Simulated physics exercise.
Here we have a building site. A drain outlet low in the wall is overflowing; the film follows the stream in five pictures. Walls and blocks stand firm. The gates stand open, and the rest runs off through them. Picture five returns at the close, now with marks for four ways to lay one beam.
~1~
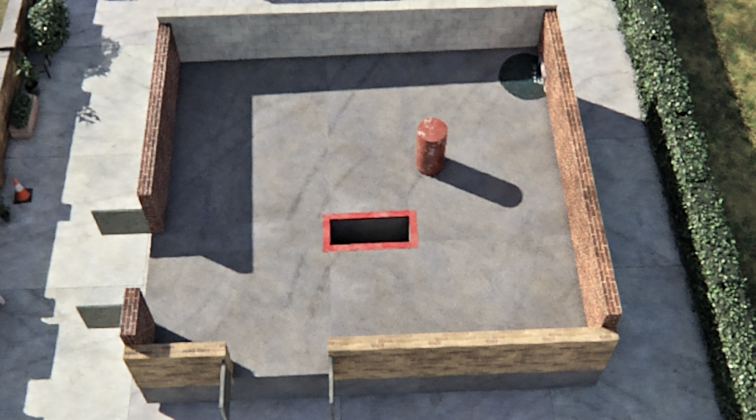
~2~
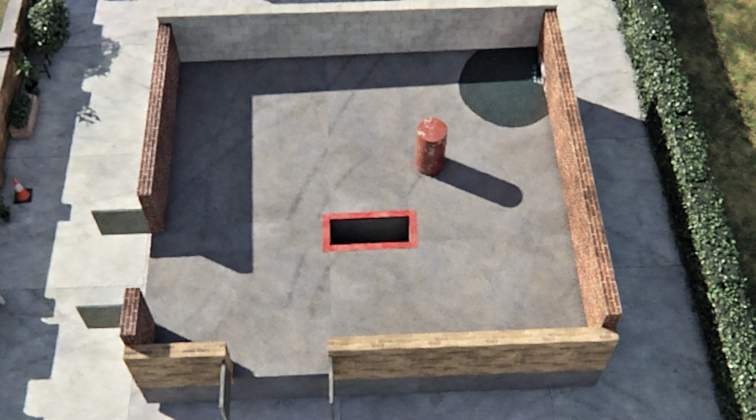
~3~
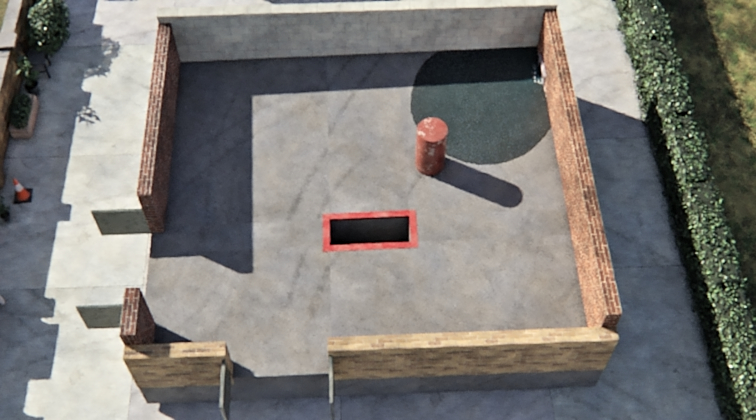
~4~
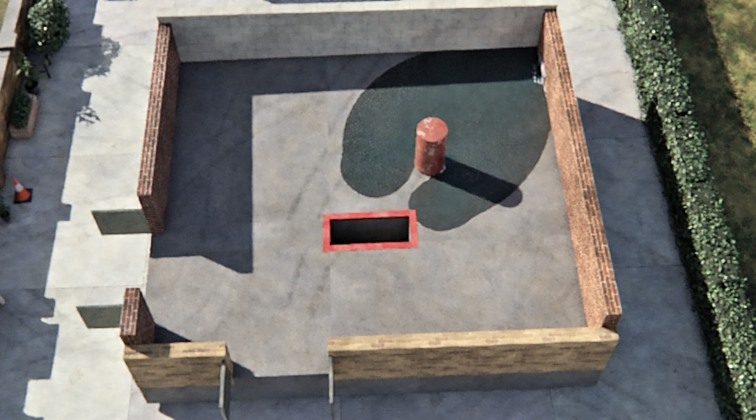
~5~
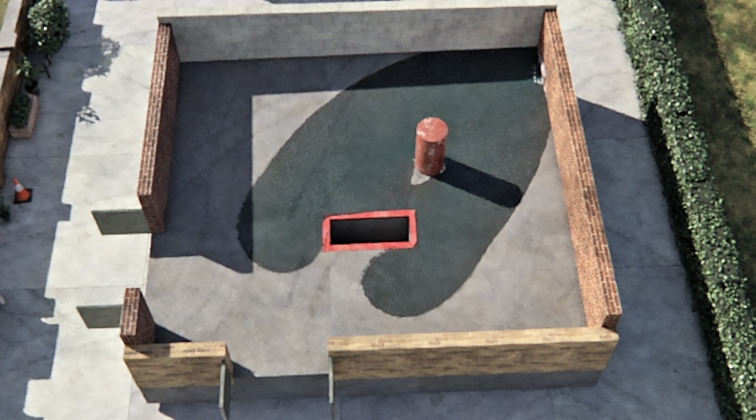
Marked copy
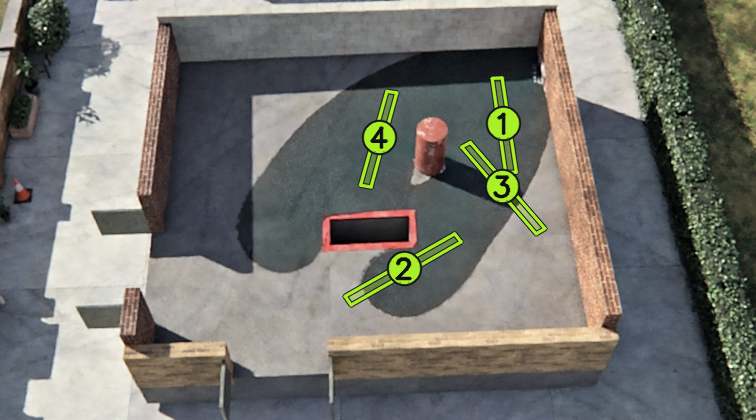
At first, a small dark patch of water lies in the top right corner of a walled concrete yard. It widens across the ground toward the lower left, parts around a standing red drum, then spreads in two lobes on either side of the red-rimmed drain pit, reaching its edges.
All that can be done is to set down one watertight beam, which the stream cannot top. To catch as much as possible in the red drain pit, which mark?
Best: 4.
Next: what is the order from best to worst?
The order is 4, 2, 3, 1.
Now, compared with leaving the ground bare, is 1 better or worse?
Spot 1 is worse.
In lime, 1 from (510, 172) to (497, 78); 2 from (348, 300) to (457, 237); 3 from (466, 144) to (540, 231); 4 from (365, 186) to (391, 92).
With 1, about 14 % of the stream goes into the red drain pit, about 85 % out by the gates.
With 2, about 35 % of the stream goes into the red drain pit, about 64 % out by the gates.
With 3, about 24 % of the stream goes into the red drain pit, about 75 % out by the gates.
With 4, about 68 % of the stream goes into the red drain pit, about 27 % out by the gates.
